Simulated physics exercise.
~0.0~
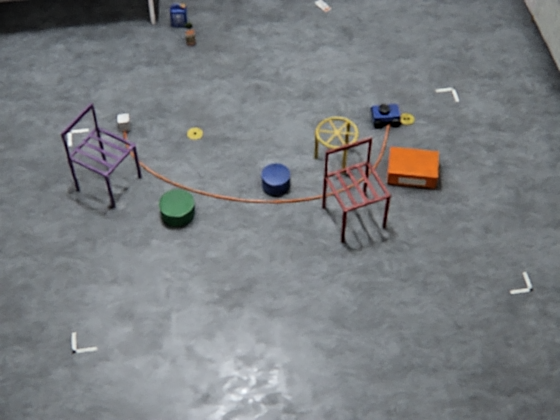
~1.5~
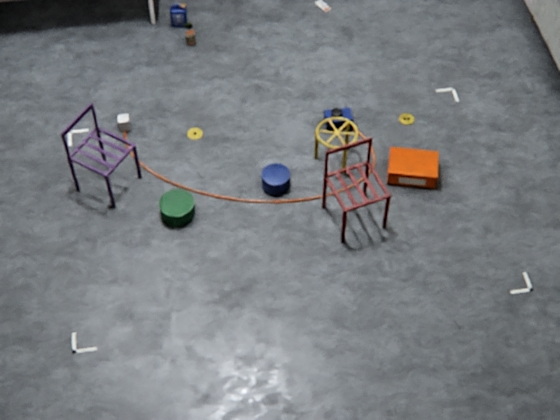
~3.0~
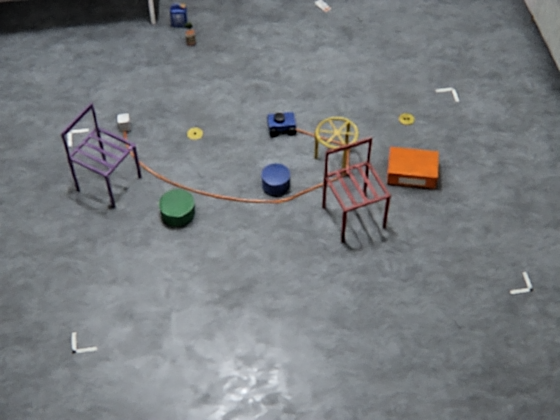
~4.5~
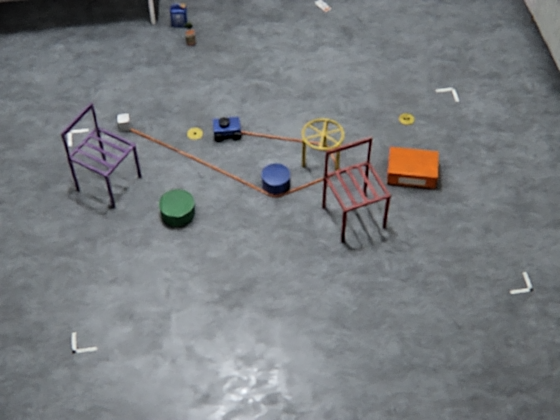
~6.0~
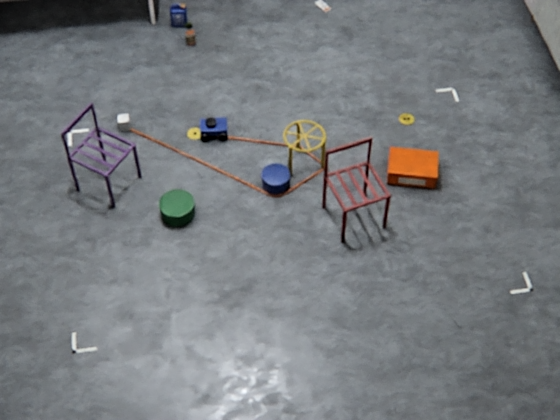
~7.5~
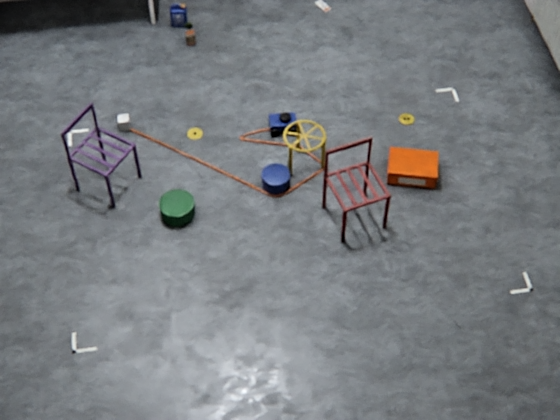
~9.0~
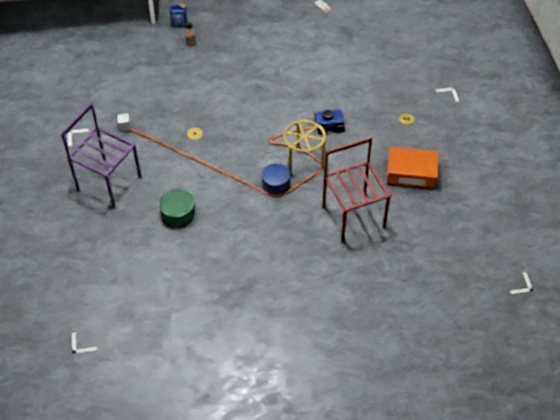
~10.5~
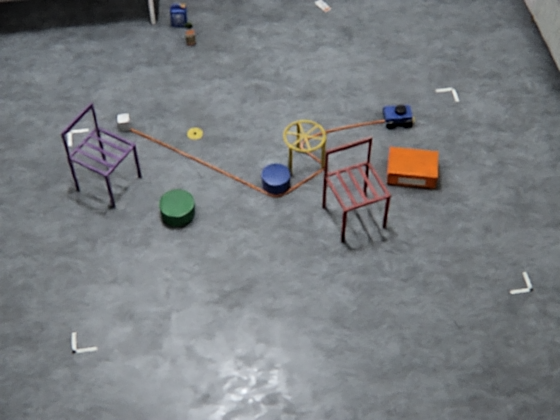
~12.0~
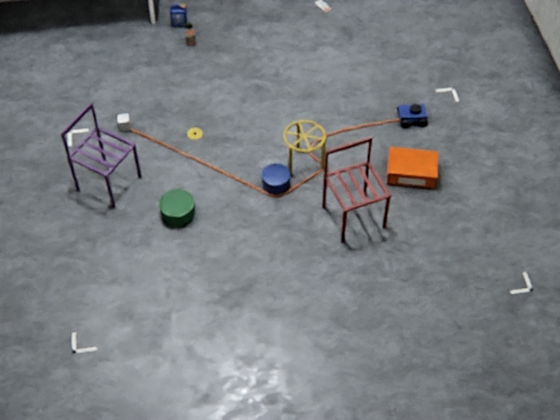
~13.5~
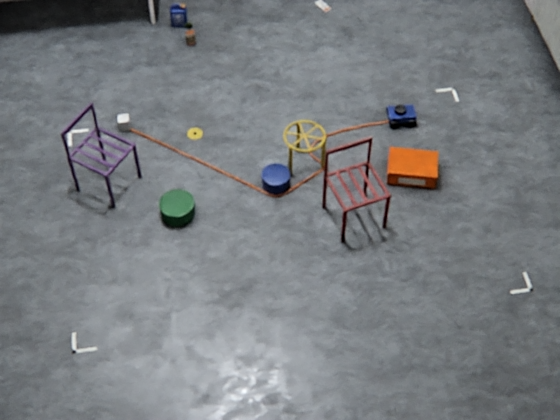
The footage shows a small blue cart trailing an orange lead leftward past a yellow stool, which shifts slightly left as the lead tightens around a blue tub; the cart then reverses direction, travels right, and stops near the orange box, with the stool still upright.
